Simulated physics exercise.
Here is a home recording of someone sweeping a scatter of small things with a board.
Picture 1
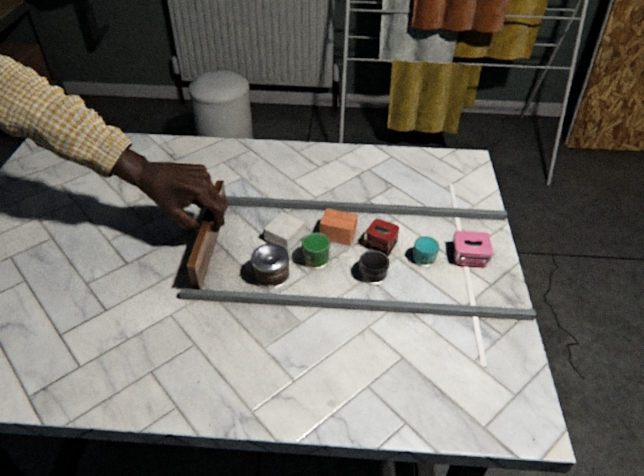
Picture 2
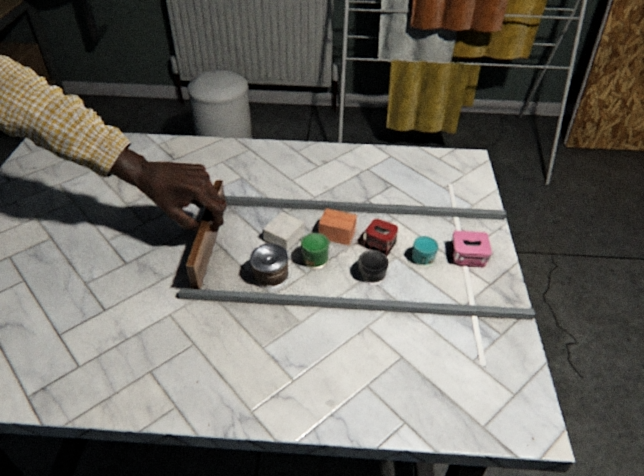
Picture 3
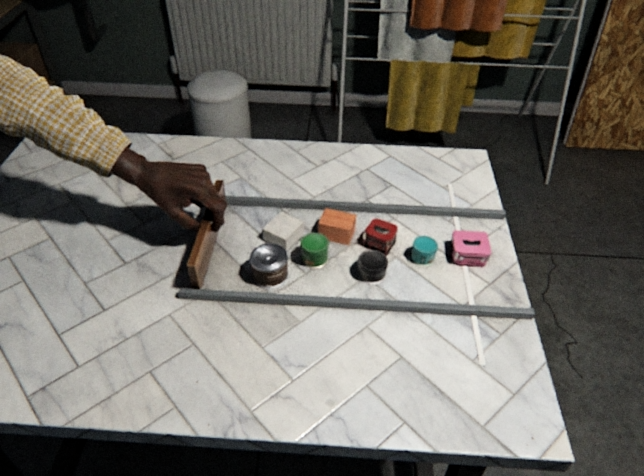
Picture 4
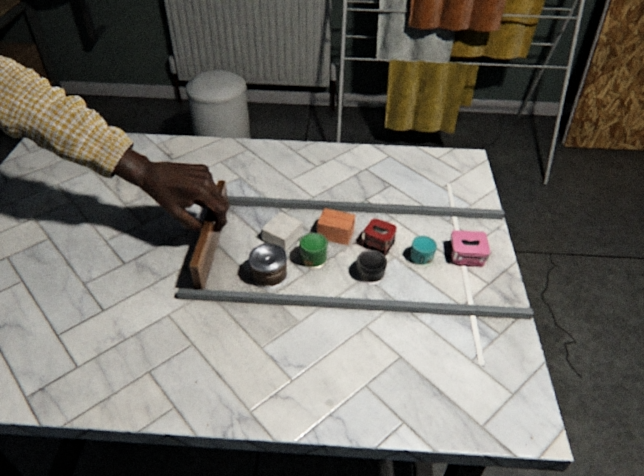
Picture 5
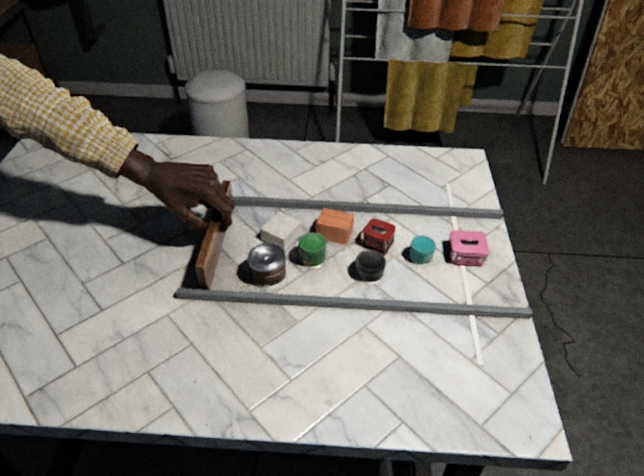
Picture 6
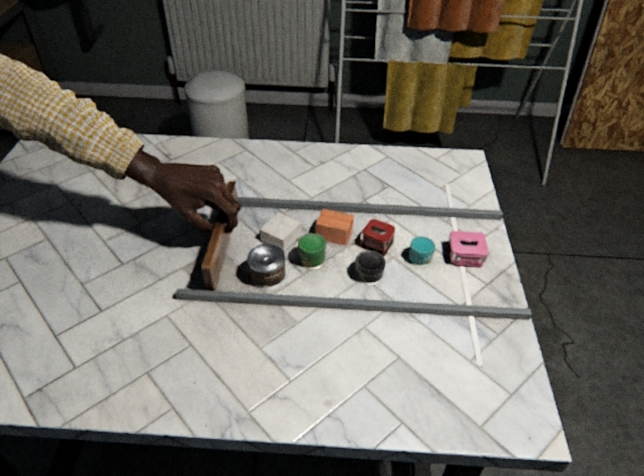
A hand slides a wooden board slightly right toward small pots and blocks between rails.
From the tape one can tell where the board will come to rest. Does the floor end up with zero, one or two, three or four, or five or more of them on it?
Count off: Fewer than three, some.
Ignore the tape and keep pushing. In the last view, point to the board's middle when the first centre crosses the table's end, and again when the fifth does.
Pixels in order: Roughly (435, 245), roughly (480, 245).
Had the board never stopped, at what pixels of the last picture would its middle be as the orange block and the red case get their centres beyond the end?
Near (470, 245) in the first case, near (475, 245) in the other.
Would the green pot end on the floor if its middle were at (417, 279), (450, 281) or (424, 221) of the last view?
Well, the green pot keeps its place; it keeps its place; it does not stay.
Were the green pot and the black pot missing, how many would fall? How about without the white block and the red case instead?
Result: 1, then 1.
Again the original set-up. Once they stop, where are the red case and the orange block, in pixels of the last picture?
Look around (504, 249) for the first and around (503, 230) for the second.
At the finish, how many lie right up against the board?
It adds up to 3.
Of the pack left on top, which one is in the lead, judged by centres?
Answer: The orange block.
Soon after, none off yet; pink case at rest near (467, 250); turquoise pot at rest near (422, 252); red case at rest near (379, 237).
Then, none off yet; pink case moved a little near (480, 248); turquoise pot moved well along near (462, 266); red case moved well along near (450, 247).
At rest, the number that fall off is one or two; fallen, turquoise pot and pink case.
